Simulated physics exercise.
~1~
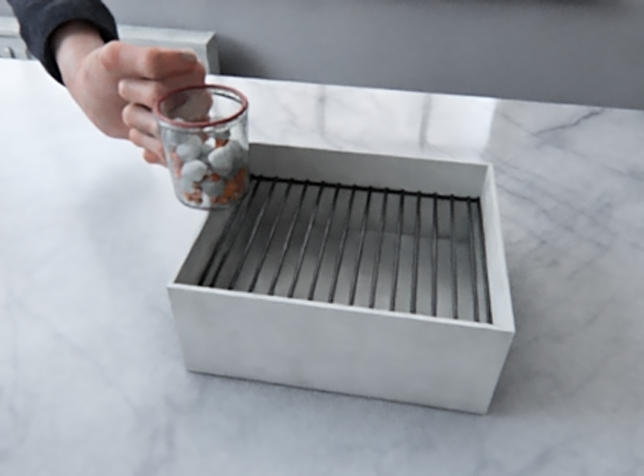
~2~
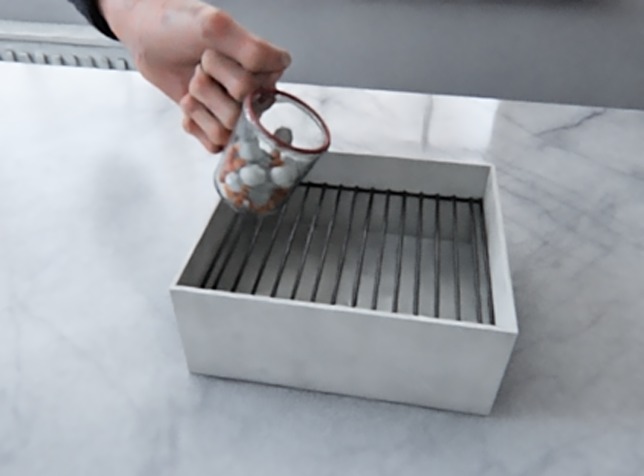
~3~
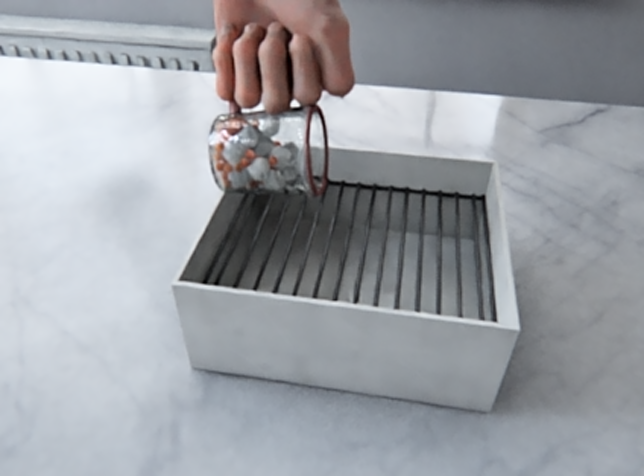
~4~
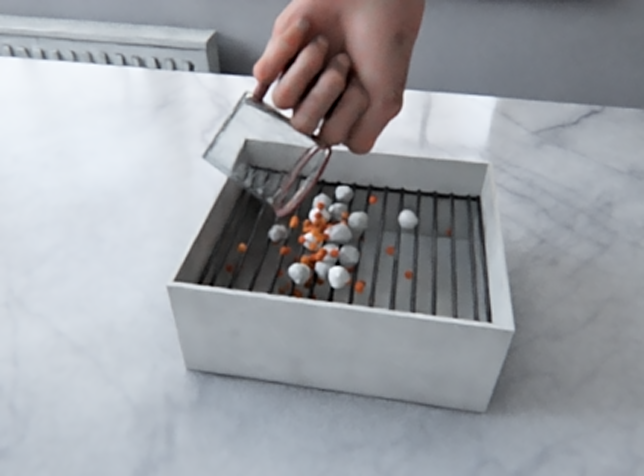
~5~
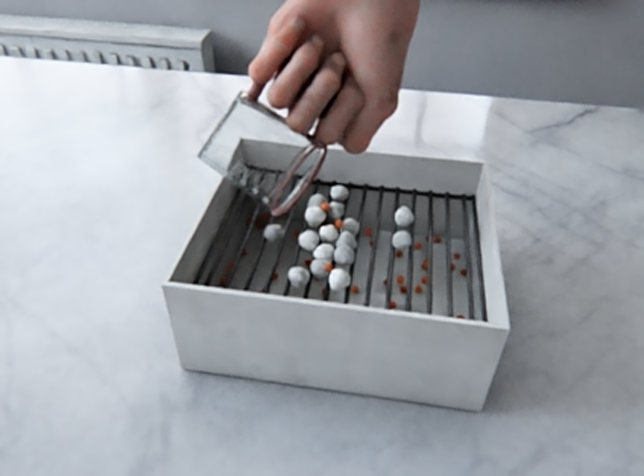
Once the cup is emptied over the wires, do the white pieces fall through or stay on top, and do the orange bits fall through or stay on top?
The white pieces are caught on top of the wires, while almost all of the orange bits slip through and end up below.
